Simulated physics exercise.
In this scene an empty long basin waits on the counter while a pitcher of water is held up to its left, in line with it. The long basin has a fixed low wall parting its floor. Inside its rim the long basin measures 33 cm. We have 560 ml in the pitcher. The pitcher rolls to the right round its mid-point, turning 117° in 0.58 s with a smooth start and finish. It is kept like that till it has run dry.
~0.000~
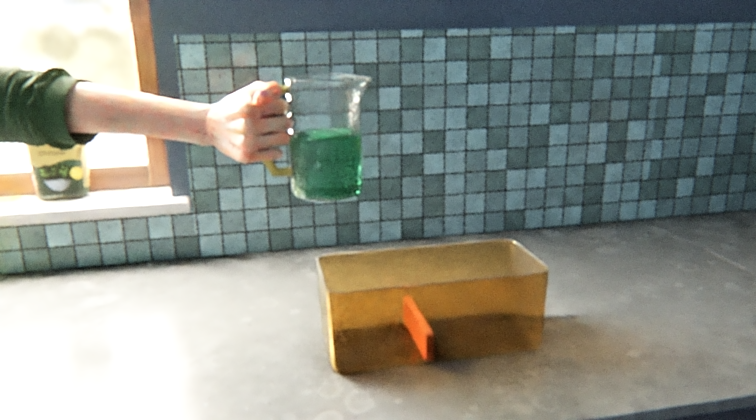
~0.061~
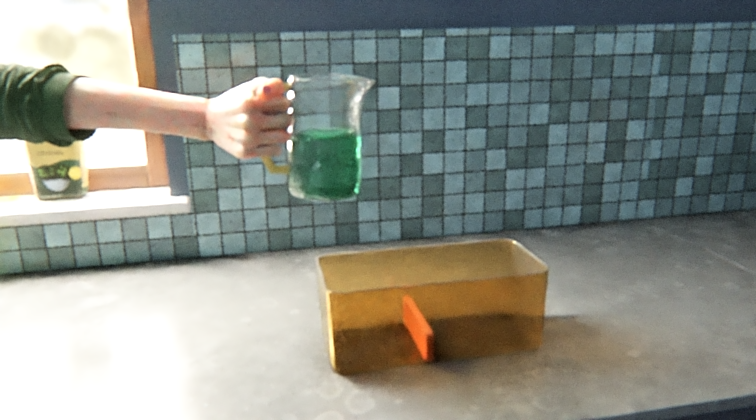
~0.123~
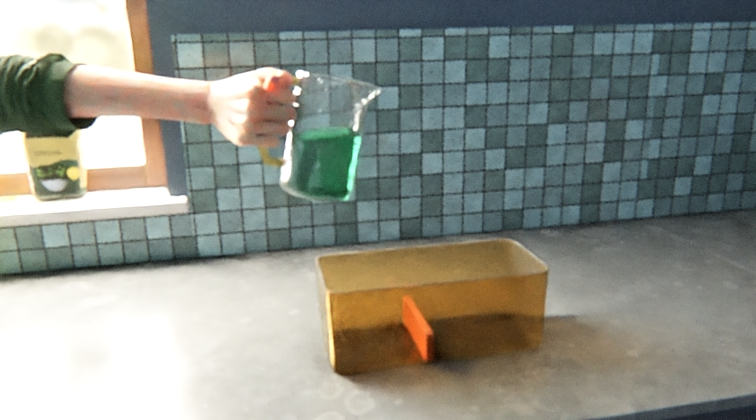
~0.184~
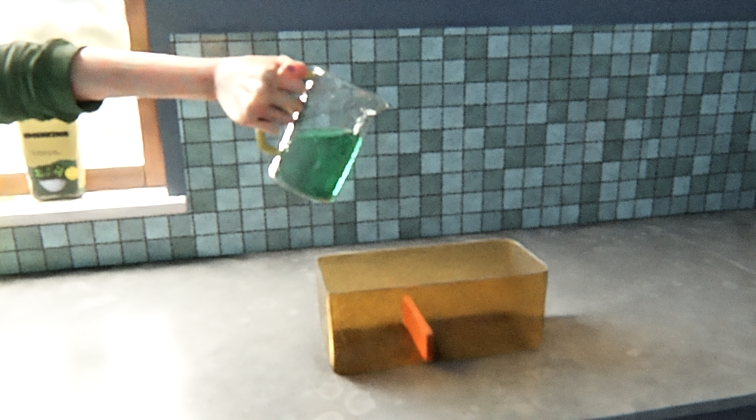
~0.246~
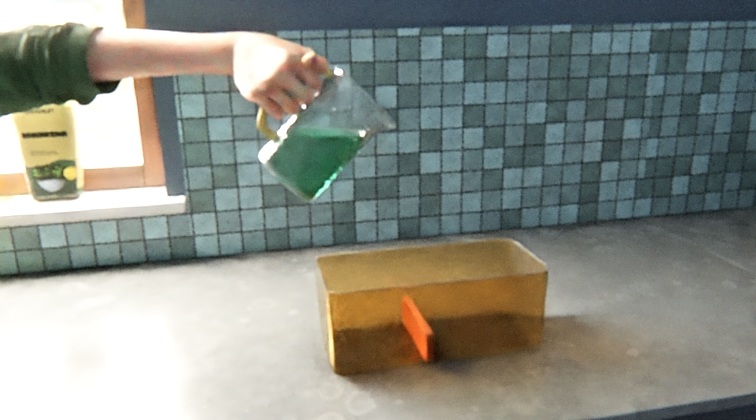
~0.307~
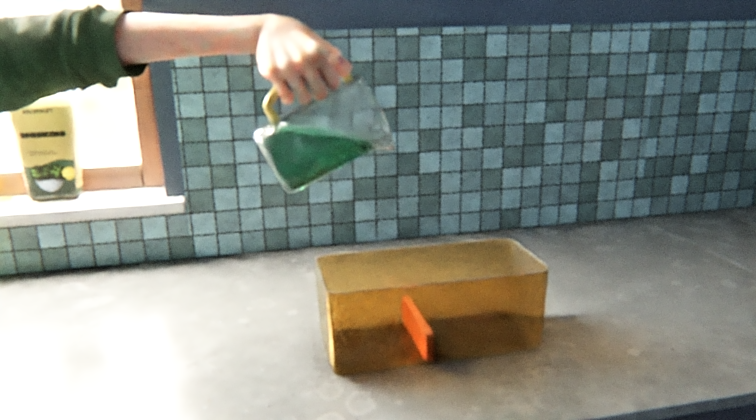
On a counter, a hand tilts a pitcher of green liquid rightward above an amber basin.
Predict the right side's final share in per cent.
The right side finishes with roughly 79 per cent.
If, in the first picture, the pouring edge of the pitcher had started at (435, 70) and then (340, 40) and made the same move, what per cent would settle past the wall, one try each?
75 in a hundred, followed by 25 in a hundred.
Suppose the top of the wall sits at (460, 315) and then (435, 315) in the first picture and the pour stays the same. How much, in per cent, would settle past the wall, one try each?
Result: 10 per cent, then 30 per cent.
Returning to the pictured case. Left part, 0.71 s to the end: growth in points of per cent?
Close to 2% of the whole.
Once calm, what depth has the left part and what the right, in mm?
6 mm left, 18 mm right.
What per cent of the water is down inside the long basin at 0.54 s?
Roughly 6 per cent.
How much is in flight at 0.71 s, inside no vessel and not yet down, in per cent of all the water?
24 per cent or so.
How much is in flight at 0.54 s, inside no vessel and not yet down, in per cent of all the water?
32 %.
Then, 0.54 s in, the tilt is 116° and 62 per cent is still to pour, 5 is left of the wall and 0 right of it.
Then, 0.71 s in, the tilt is 117° and 13 per cent is still to pour, 17 is left of the wall and 46 right of it.
Then, 0.89 s in, the tilt is 117° and 1 per cent is still to pour, 17 is left of the wall and 76 right of it.
Then, 1.08 s in, the tilt is 117° and 0 per cent is still to pour, 19 is left of the wall and 79 right of it.
Finally, 19 per cent lies left of the wall, 79 right of it and 2 outside.
